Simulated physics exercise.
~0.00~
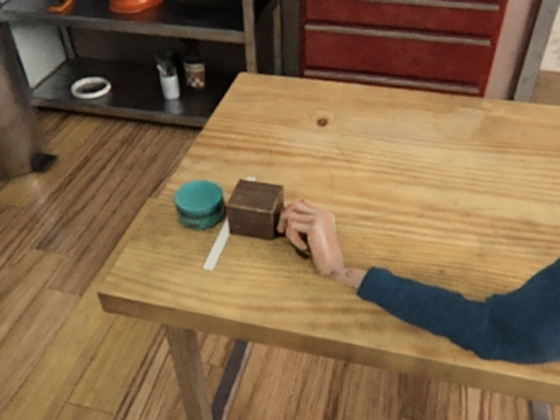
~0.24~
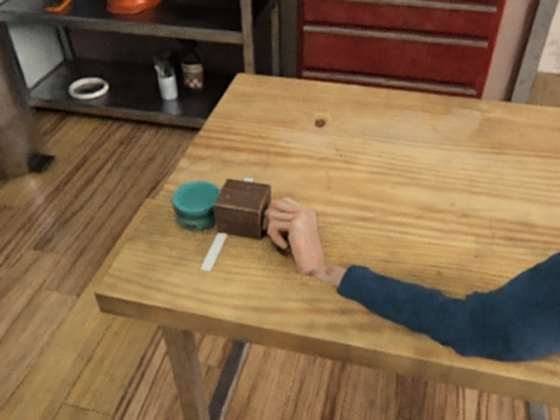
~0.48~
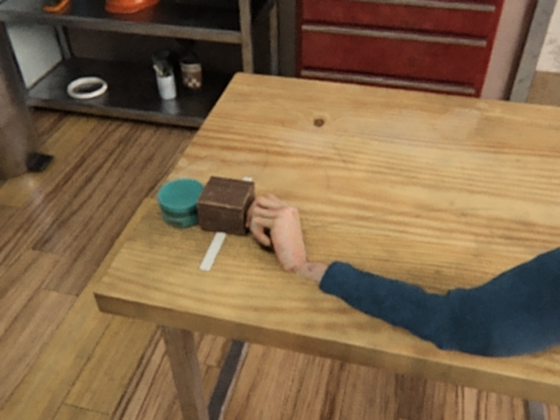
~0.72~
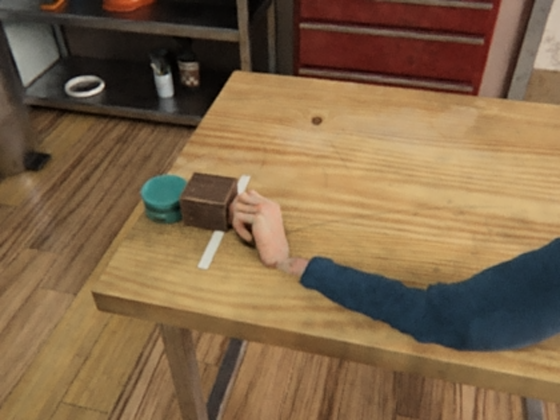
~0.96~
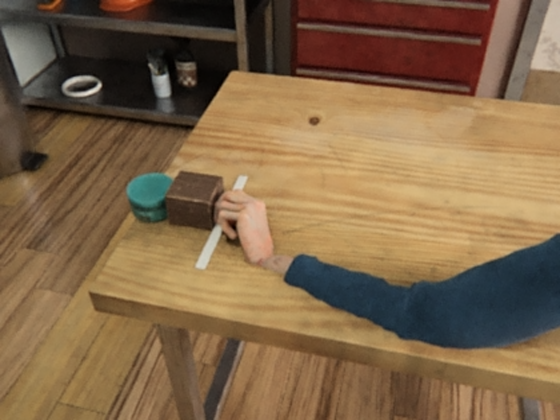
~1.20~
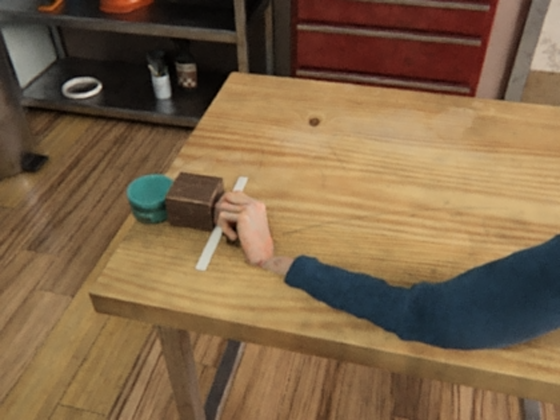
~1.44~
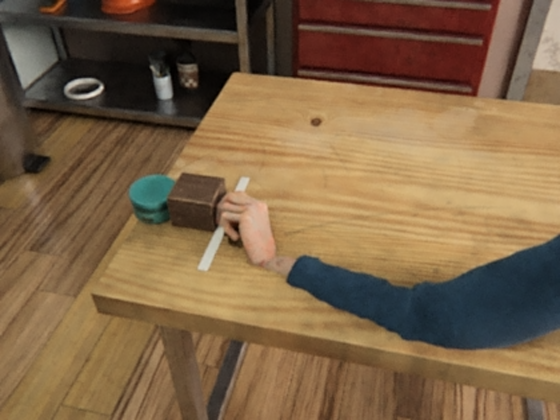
The clip opens on a wooden table with a turquoise tub and a brown block side by side near its left end, close to a strip of white tape. A hand in a dark blue sleeve rests against the right side of the block. The hand pushes the block left, and the tub soon slides along ahead of it toward the table's edge. Block and tub cross to the left of the tape as the hand reaches it. The pushing then stops, and the tub stays on the tabletop near the edge, with the block and hand beside it.
